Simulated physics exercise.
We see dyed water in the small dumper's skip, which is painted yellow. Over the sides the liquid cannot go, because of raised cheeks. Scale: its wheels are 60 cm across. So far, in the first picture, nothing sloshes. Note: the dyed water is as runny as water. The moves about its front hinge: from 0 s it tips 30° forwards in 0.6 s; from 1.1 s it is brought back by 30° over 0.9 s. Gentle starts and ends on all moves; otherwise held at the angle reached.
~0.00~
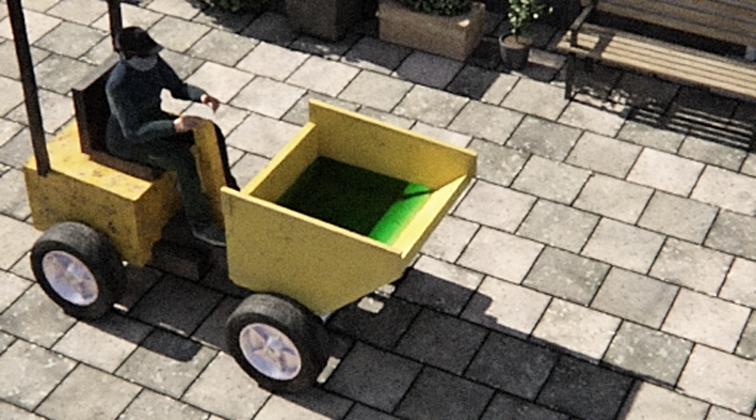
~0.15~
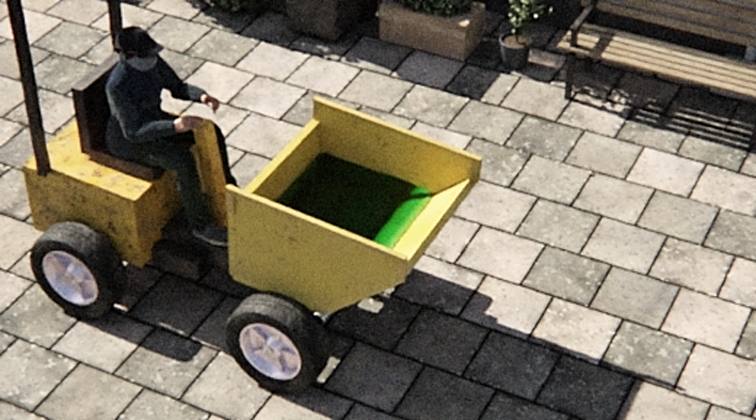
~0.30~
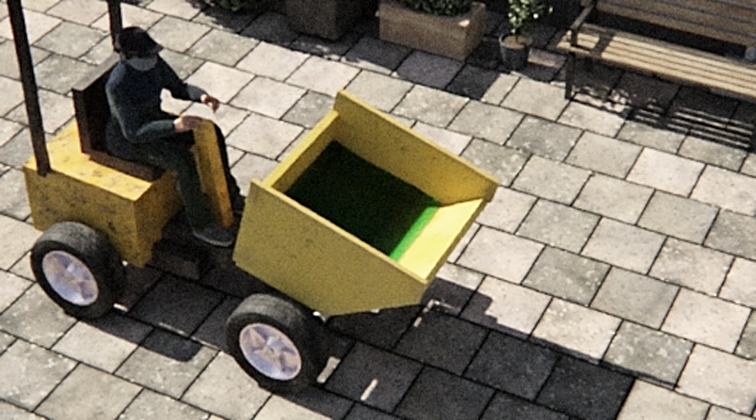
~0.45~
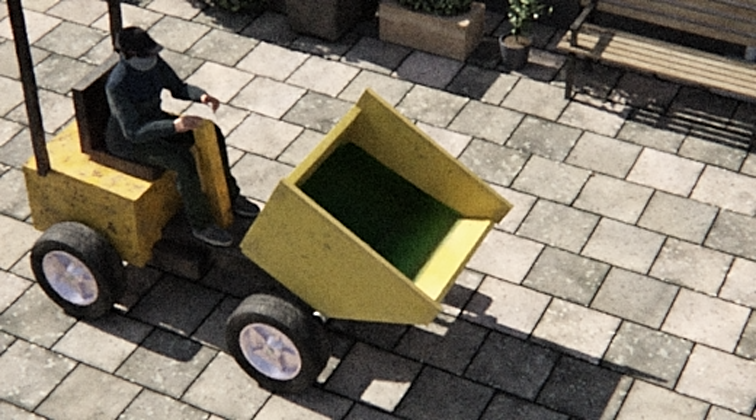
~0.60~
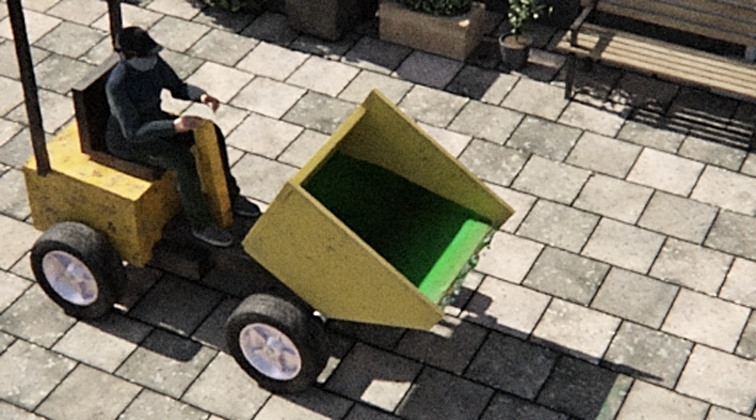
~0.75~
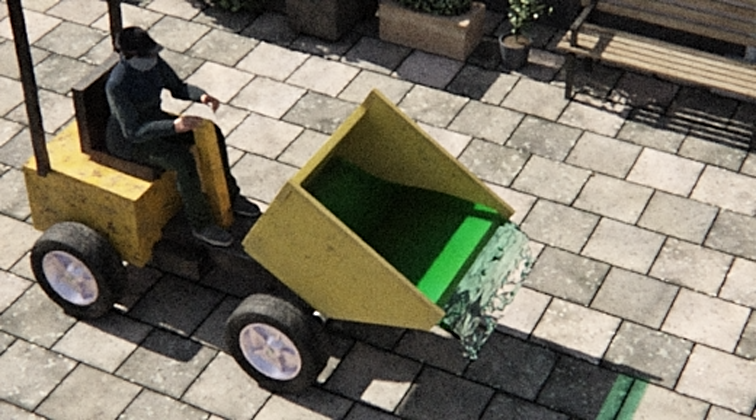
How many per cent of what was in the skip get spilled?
Roughly 61 per cent gets spilled.
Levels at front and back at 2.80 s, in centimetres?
The front reads 10 cm and the back reads 8 cm.
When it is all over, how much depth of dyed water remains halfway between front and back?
The depth there ends up near 12 cm.
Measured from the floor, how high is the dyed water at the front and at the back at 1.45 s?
Front reads 16 centimetres, back reads 0 centimetres.
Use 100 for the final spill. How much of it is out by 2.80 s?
Near 100 in a hundred.
By 1.45 s the skip is at 21° forwards, the surface stands 0 cm at the back and 16 cm at the front; 54 per cent is out, over the front.
By 2.15 s the surface stands 33 cm at the back and 0 cm at the front; 58 per cent is out, over the front.
By 2.80 s the surface stands 8 cm at the back and 11 cm at the front; 60 per cent is out, over the front.
By 4.89 s 61 per cent is out, over the front, 96 of 156 litres.
